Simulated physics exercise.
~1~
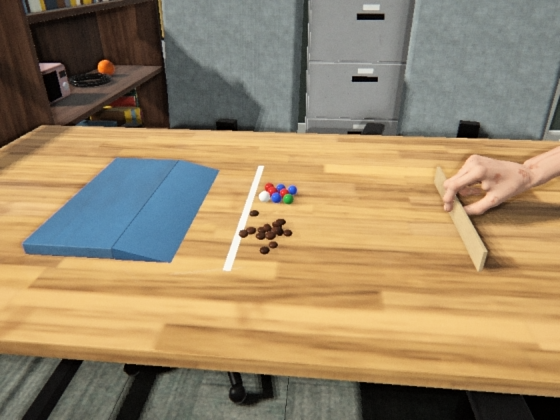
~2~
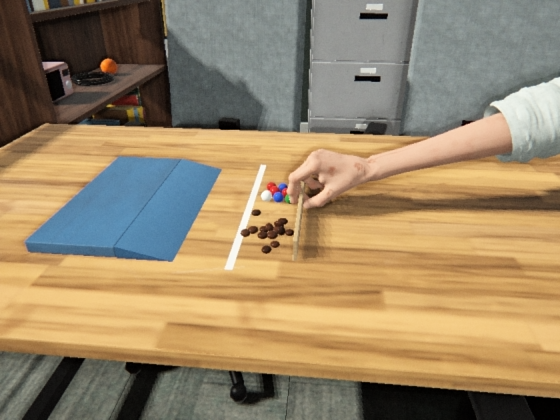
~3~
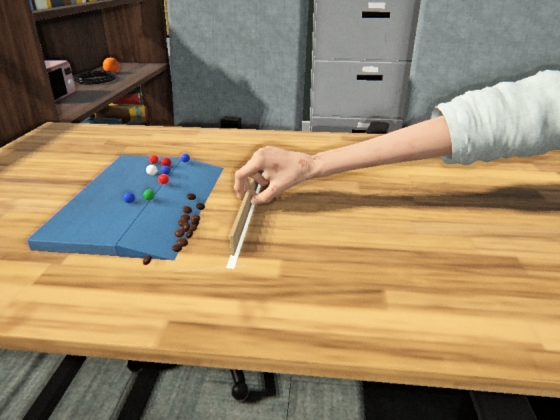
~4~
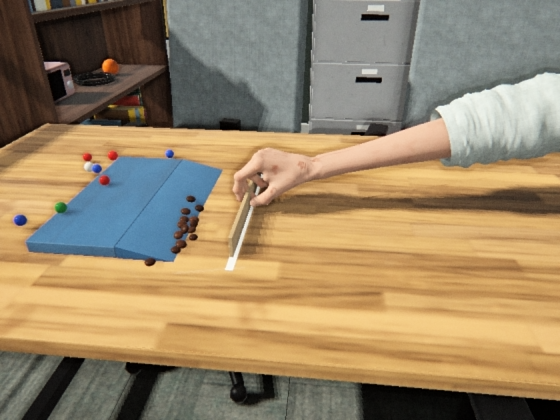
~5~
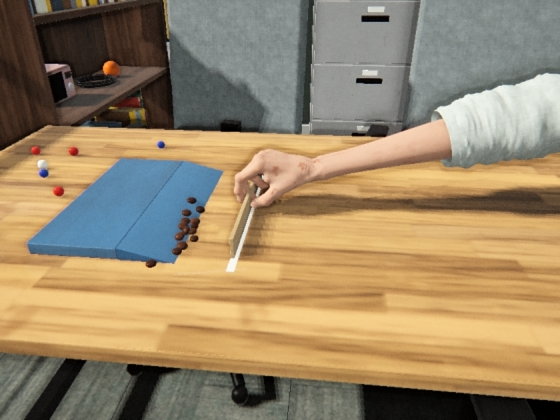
Hand sweeping a card to white tape, sending coloured balls rolling over a blue ramp while brown pieces stop around its near edge.
